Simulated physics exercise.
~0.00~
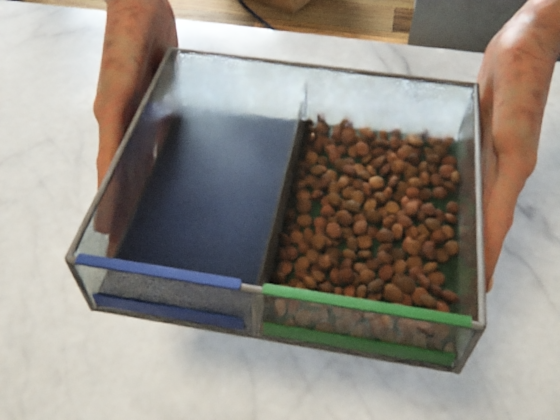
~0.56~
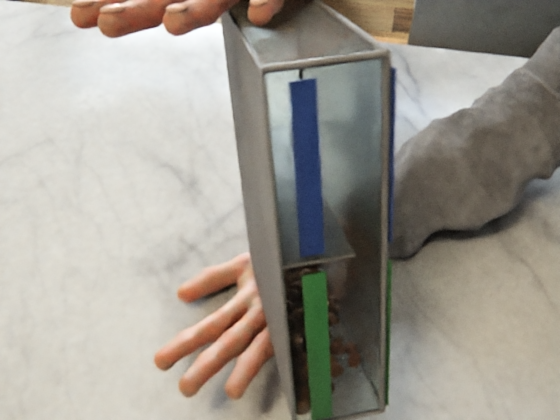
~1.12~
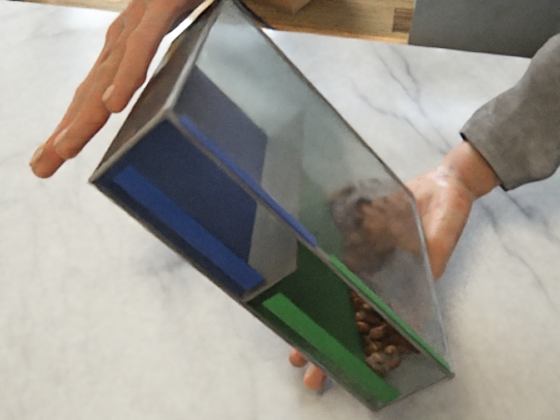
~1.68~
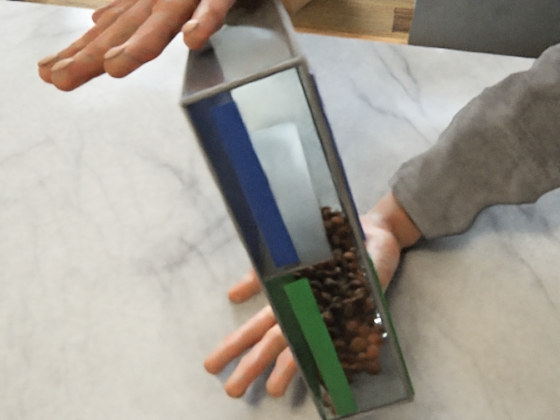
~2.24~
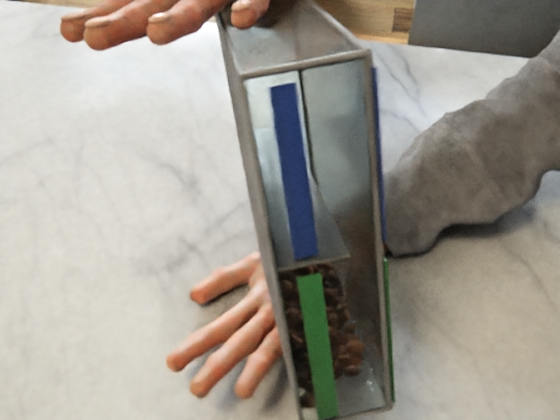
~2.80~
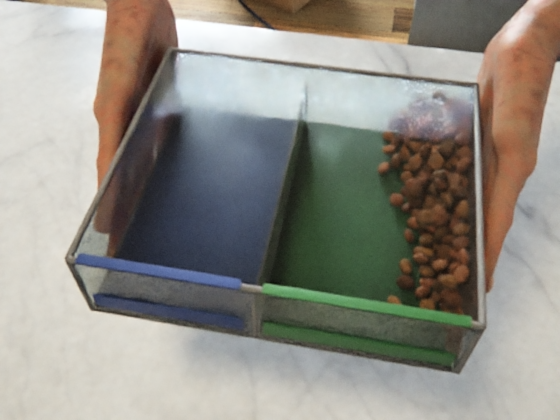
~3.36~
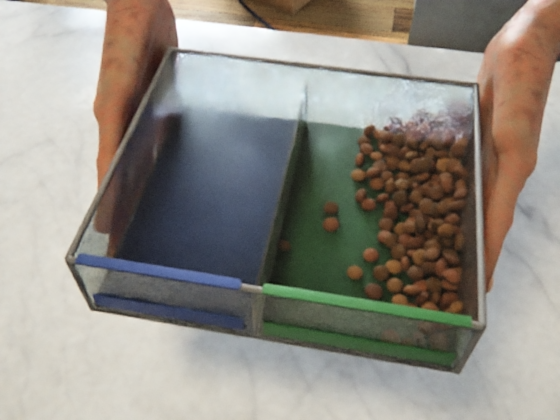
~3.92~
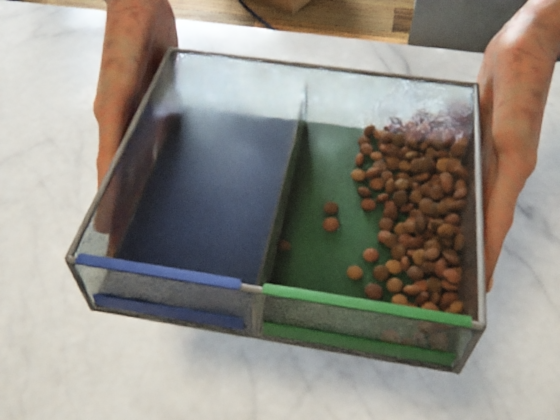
Hands tipping a lidded clear box of kibble onto its side, then levelling it, the brown pieces staying in the green half.
